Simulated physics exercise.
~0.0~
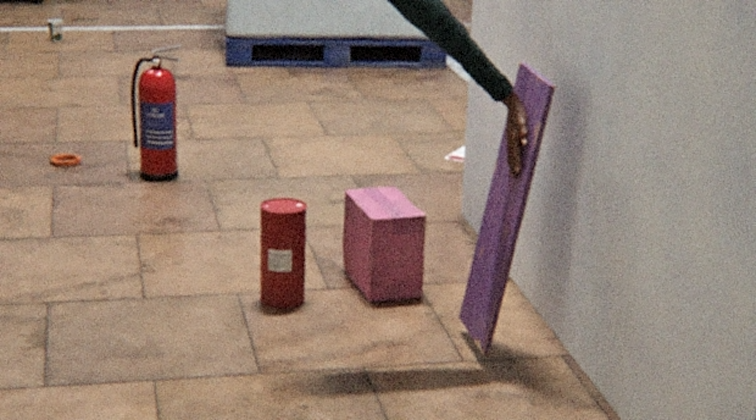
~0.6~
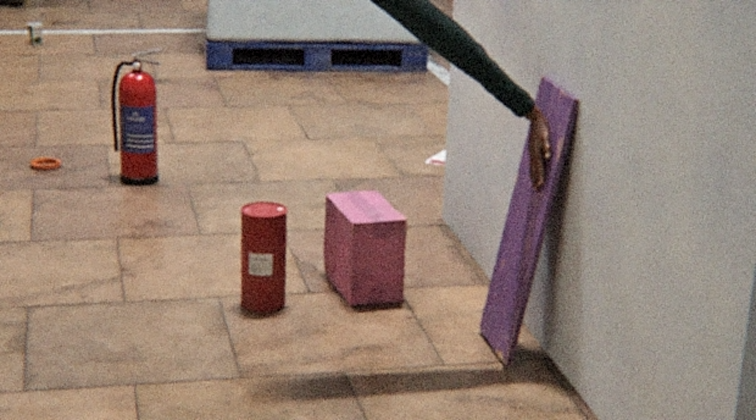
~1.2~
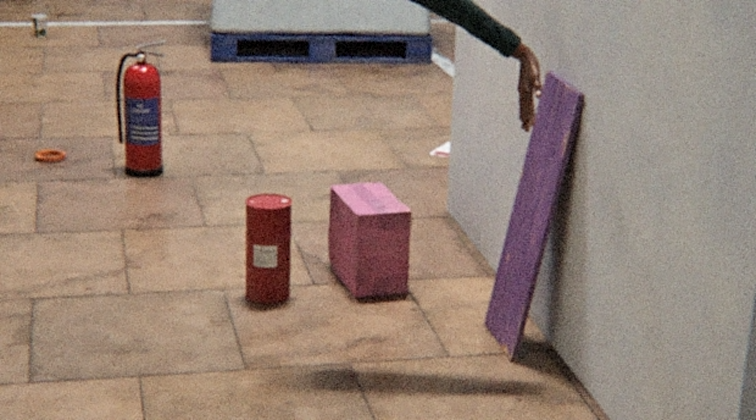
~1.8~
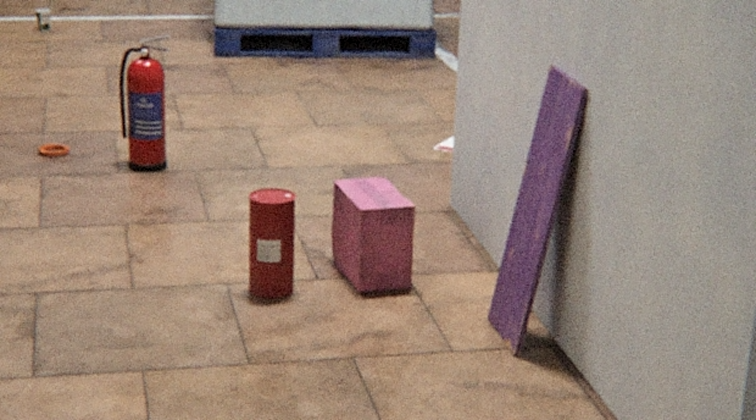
The footage shows a hand leaning a long purple board against a pale wall, near a red canister and a pink box on a tiled floor. The hand lets go and draws back out of view, and the board stays leaning against the wall.
